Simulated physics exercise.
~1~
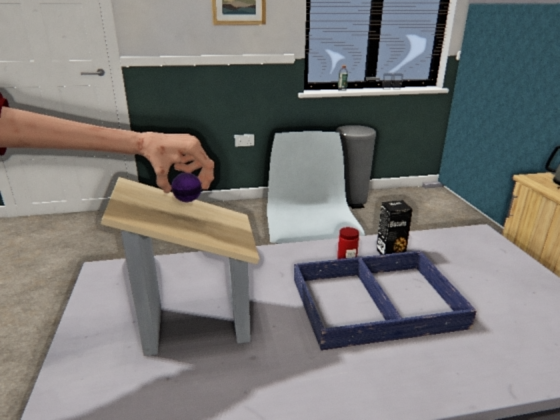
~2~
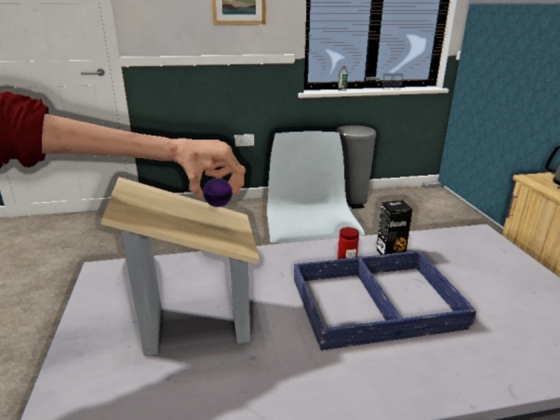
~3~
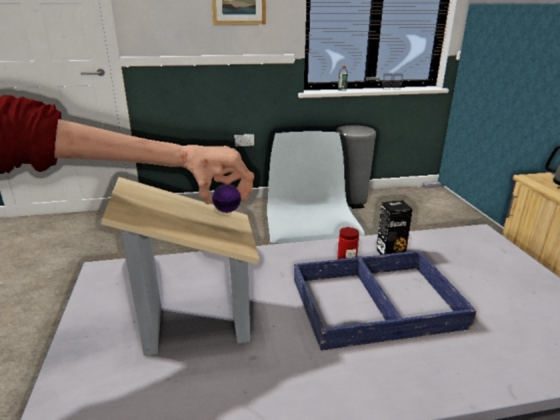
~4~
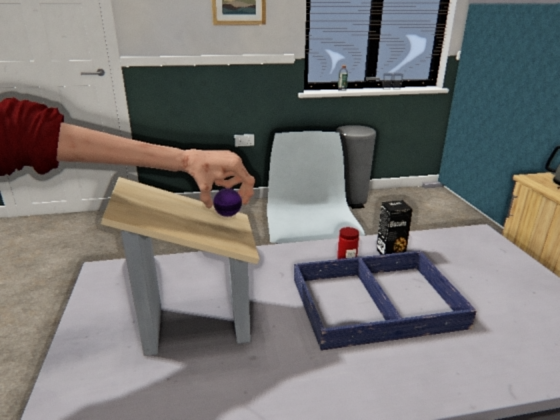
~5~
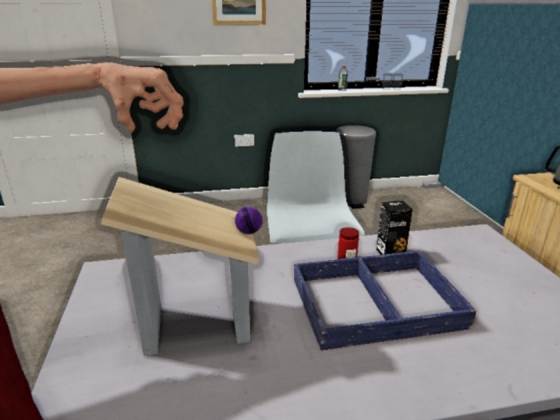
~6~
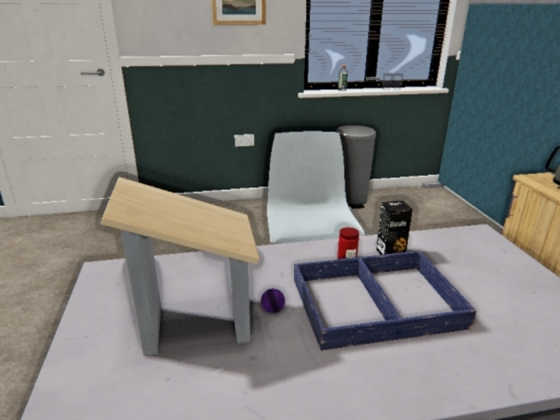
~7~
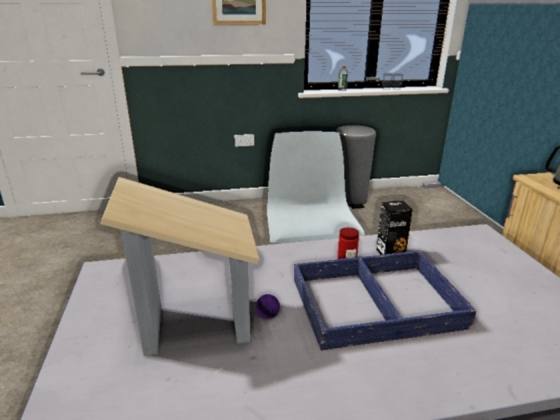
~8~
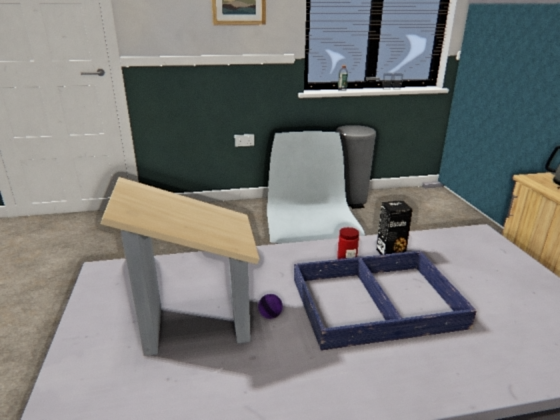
A purple ball is held by a hand above a sloping wooden board on grey supports, with an open blue two-bay tray, a red jar and a black carton to the right on the table. The hand carries the ball rightward and down towards the board's low end, then lets go and draws back. The ball goes off the low end and drops to the tabletop between the board and the tray. It shifts slightly there and settles outside both bays, while the jar and carton stay where they were.
